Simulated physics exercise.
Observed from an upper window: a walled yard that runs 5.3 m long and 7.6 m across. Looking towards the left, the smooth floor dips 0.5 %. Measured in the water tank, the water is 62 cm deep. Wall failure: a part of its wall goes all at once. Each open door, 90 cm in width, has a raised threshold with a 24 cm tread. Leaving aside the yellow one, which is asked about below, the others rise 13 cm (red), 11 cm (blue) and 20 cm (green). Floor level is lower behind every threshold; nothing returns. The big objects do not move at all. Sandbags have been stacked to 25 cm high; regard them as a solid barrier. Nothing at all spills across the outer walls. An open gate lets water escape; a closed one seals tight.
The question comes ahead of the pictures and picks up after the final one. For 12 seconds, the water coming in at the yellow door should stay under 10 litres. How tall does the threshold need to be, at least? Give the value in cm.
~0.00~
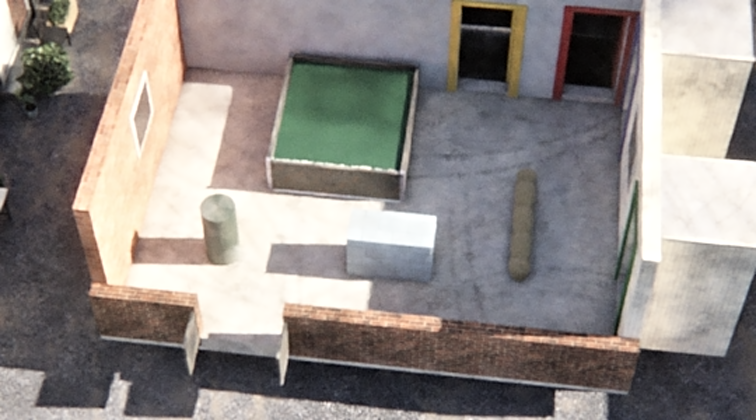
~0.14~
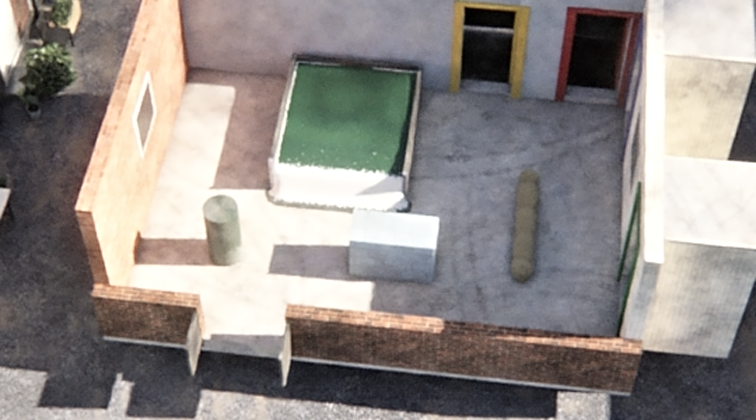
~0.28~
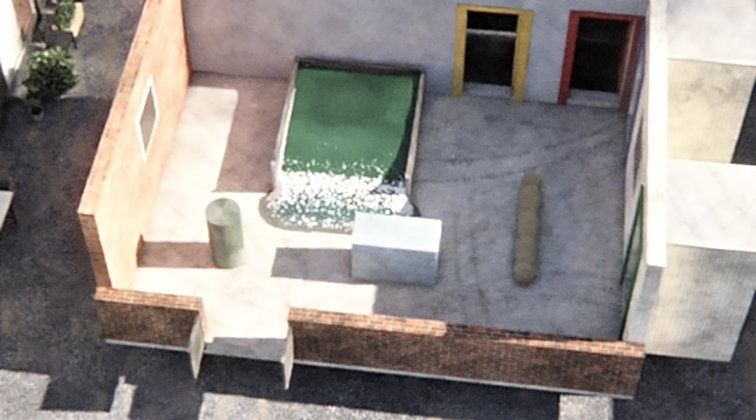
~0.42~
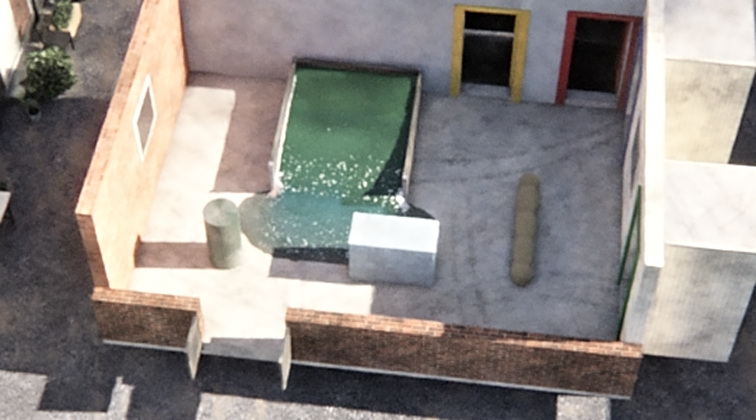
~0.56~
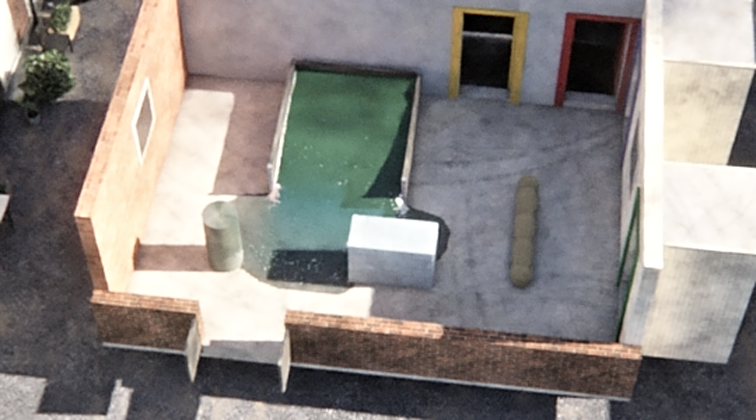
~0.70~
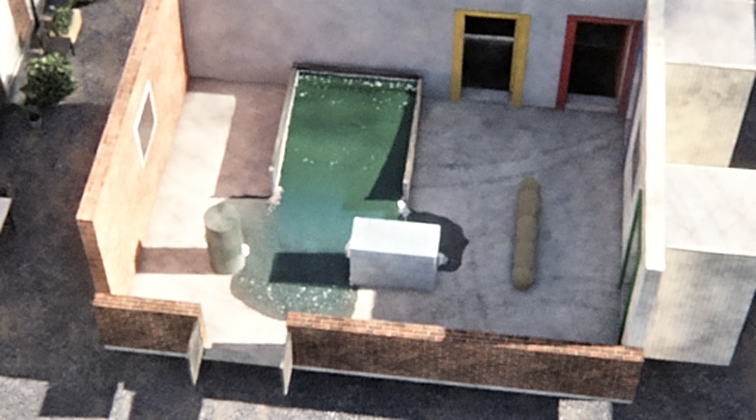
Close to 8.5 cm is just enough.
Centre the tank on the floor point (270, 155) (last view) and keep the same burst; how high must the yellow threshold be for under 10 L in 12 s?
It should be around 6.5 cm high.
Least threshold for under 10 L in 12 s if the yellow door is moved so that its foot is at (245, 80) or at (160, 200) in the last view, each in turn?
You'd want roughly 7.5 cm there first, then roughly 7.5 cm.
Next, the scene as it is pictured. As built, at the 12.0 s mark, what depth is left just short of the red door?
Lab note: Depth approx. 4.5 cm.
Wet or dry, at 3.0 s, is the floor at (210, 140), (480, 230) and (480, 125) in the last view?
1: Unwetted; 2: Awash; 3: Awash.
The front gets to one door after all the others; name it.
The blue one.
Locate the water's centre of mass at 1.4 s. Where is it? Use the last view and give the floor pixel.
The water's centre is at about (343, 190).
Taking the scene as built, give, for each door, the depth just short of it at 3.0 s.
Depth (cm): Red 0 / blue 0 / yellow 1 / green 0.
After 1.4 s water covers 25 % of the floor, deepest (40 cm) near (371, 245); it has not reached the yellow door.
After 3.0 s water covers 55 % of the floor, deepest (27 cm) near (122, 325); 1 cm at the yellow door, 0 litres in over its 6 cm threshold.
After 12.0 s water covers 95 % of the floor, deepest (10 cm) near (155, 207); 7 cm at the yellow door, 40 litres in over its 6 cm threshold.
At the yellow door as built, the water arrived by 3.0 s and peaked near 10 cm at 4.2 s.
Run again over the same 12 s with other heights there, 31 litres in over 6.5 cm, 2 litres over 10.5 cm. The limit of 10 litres is kept from about 8.5 cm up.
